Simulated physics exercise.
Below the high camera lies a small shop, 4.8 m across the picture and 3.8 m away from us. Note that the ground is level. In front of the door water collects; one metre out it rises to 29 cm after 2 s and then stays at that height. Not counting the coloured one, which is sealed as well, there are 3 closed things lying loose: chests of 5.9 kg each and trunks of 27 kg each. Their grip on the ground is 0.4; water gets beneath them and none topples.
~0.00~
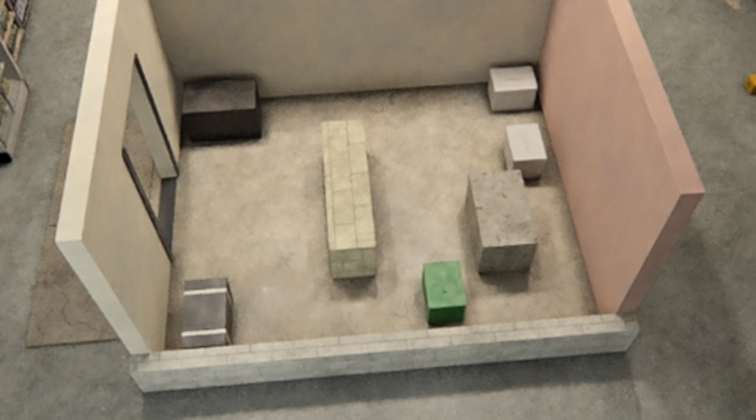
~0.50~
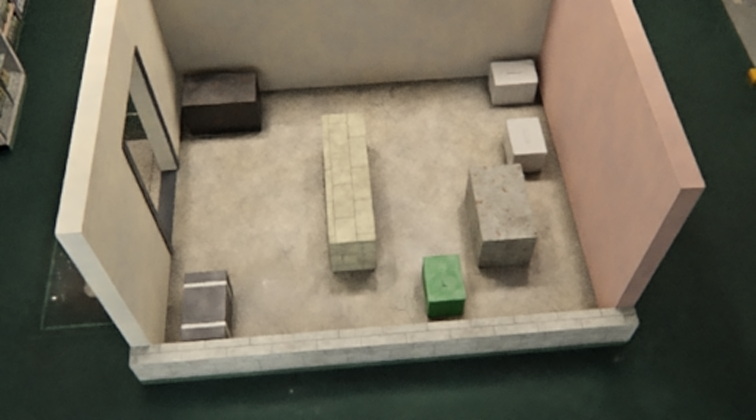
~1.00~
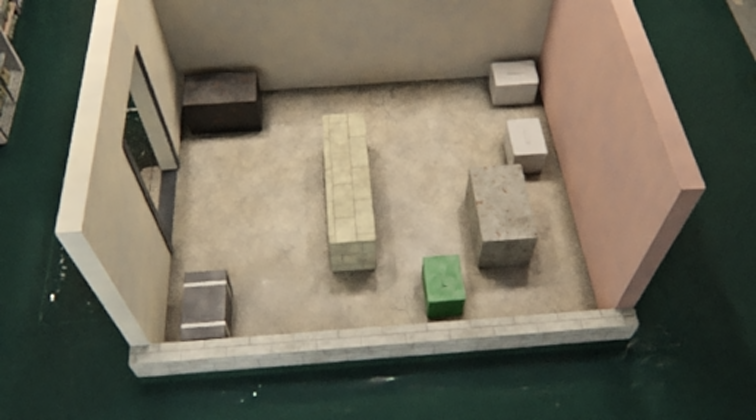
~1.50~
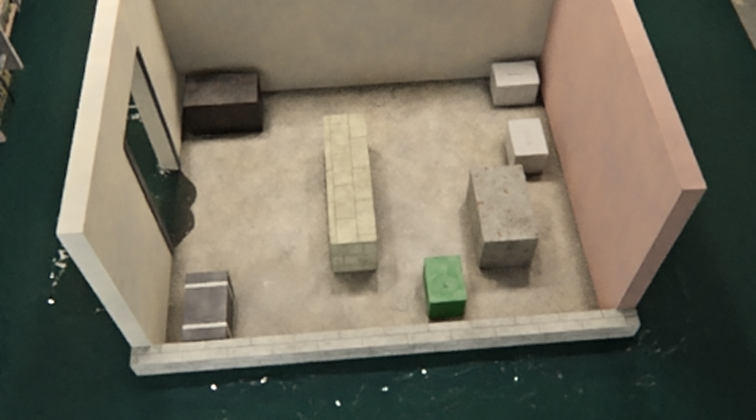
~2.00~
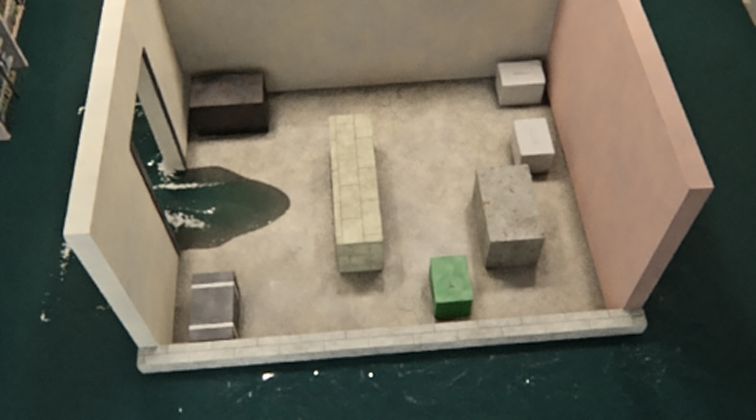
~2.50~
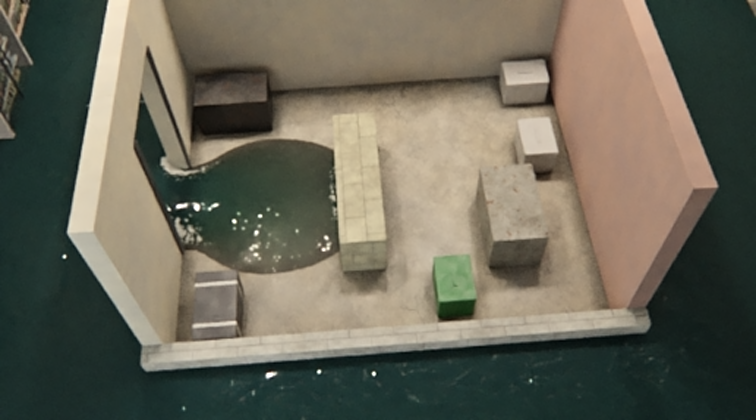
In a small shop seen from above, dark water covered the ground outside, then came in through the doorway on the left and spread to the long block, while the green chest stayed put.
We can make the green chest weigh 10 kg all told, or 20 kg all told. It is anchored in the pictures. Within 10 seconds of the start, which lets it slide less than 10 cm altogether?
I would say both masses fall short.
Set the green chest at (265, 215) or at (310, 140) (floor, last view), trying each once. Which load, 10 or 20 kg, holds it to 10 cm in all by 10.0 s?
At the first spot nothing offered works, at the second nothing offered works.
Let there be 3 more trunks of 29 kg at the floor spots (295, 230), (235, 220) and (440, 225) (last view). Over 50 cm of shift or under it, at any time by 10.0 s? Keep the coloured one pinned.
One by one: Too far, too far and not far enough.
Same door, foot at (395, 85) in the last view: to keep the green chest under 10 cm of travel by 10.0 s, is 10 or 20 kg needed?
In that case neither load is enough.
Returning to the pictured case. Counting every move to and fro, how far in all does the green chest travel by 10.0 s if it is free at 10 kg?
About 120 cm altogether.
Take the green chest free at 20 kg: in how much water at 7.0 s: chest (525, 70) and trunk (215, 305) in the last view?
I'd estimate 10 cm for the first and 12 cm for the second.
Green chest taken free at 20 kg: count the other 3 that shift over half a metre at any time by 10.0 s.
The total is 3.
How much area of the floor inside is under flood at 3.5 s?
I'd put it close to 7.0 m2.
After 3.5 s the green chest would be 0 cm from its start with 10 kg and 0 cm from its start with 20 kg; 0 cm of water round it then.
After 4.5 s the green chest would be 6 cm from its start with 10 kg and 0 cm from its start with 20 kg; 4 cm of water round it then.
After 7.0 s the green chest would be 34 cm from its start with 10 kg and 34 cm from its start with 20 kg; 5 cm of water round it then.
After 10.0 s the green chest would be 98 cm from its start with 10 kg and 48 cm from its start with 20 kg; 10 cm of water round it then.
